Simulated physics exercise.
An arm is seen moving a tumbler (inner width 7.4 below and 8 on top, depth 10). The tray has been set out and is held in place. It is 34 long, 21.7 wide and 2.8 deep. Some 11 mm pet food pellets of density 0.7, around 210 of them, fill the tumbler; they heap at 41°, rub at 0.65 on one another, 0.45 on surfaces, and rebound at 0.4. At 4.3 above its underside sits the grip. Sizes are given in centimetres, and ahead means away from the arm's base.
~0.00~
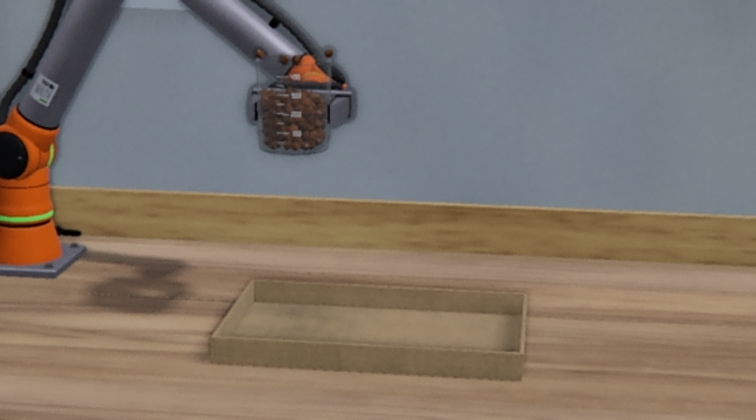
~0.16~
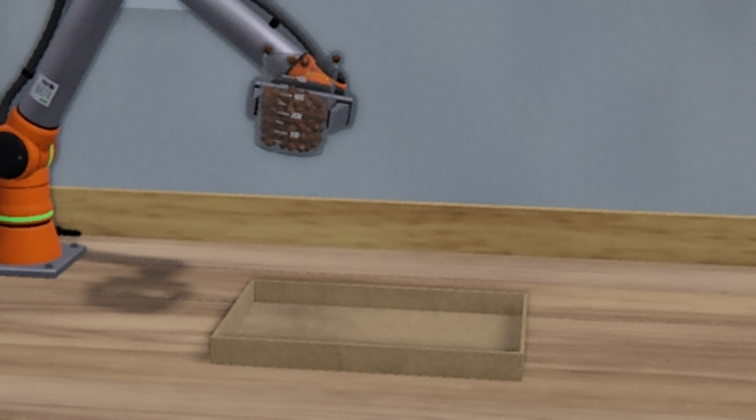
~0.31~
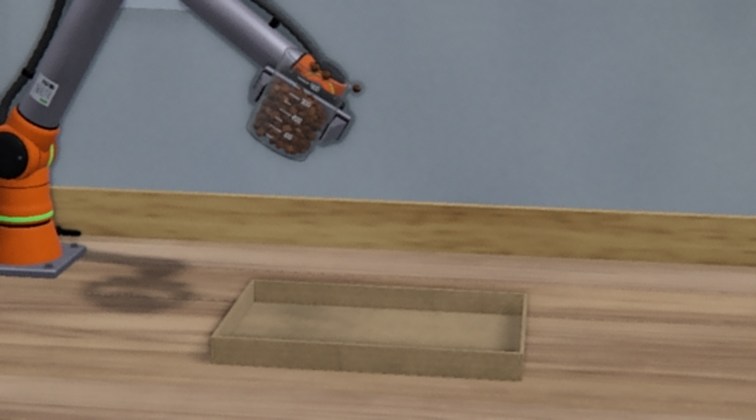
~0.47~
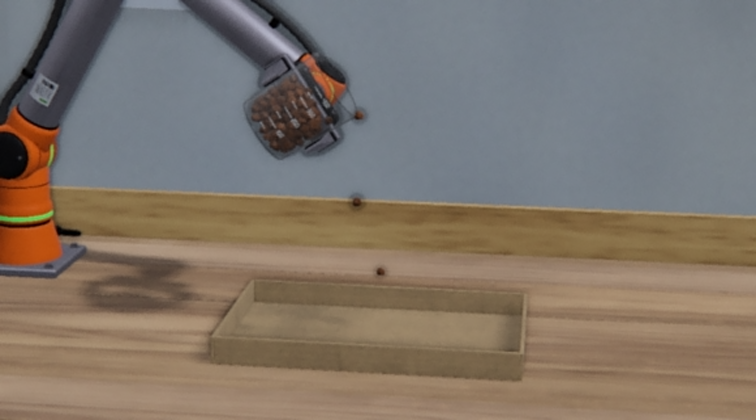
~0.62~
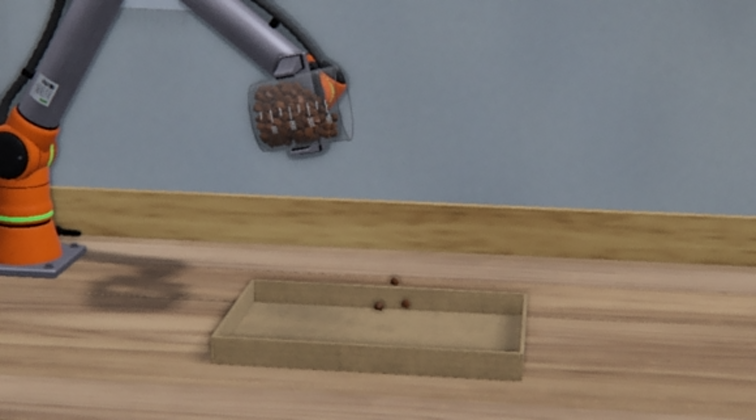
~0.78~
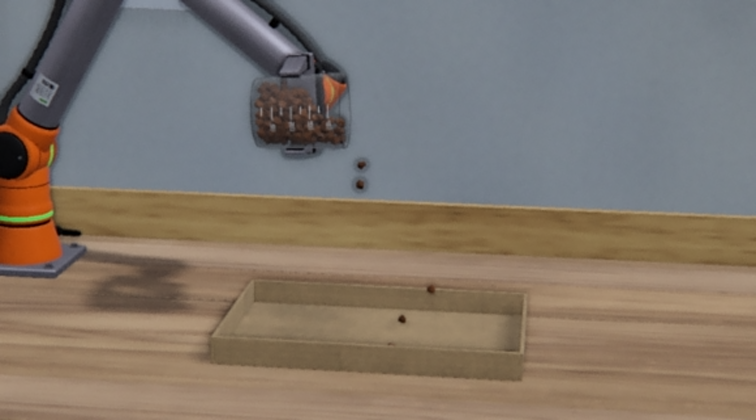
To begin with, an orange and grey robot arm holds a clear tumbler heaped with small brown balls above a shallow tan tray. The arm then tilts the tumbler steadily to the right until it lies nearly sideways, and a few balls drop toward the tray while most remain inside.
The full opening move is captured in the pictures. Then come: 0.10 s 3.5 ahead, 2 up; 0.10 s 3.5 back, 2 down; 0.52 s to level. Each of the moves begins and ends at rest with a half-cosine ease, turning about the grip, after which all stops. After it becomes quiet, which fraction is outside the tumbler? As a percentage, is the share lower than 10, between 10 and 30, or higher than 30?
The share is higher than 30 per cent.
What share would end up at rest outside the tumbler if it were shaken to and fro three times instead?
It would then be around 95 per cent.
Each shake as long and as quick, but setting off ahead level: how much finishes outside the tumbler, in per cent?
It comes to near 50 percent.
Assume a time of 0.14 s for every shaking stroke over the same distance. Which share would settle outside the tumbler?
That gives about 30 percent.
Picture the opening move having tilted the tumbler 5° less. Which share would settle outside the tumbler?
Near 55 %.
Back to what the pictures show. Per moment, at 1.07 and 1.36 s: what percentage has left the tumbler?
About 65, 70.
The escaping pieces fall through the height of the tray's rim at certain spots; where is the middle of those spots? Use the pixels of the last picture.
Check roughly (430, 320) in the last picture.
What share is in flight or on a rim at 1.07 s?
Roughly 64 per cent.
After 1.07 s, tilted 80° forward, highest piece 28 above the table; 72 in the tumbler, 5 in the tray, 135 in flight or on a rim.
After 1.36 s, tilted 15° forward, highest piece 29 above the table; 144 in the tray, 66 in the tumbler, 2 on the table or floor.
After 1.70 s, level, highest piece 27 above the table; 144 in the tray, 66 in the tumbler, 2 on the table or floor.
After 2.75 s, level, highest piece 27 above the table; 144 in the tray, 66 in the tumbler, 2 on the table or floor.
At rest, 144 in the tray, 66 in the tumbler, 2 on the table or floor. That is 69 % outside the tumbler.
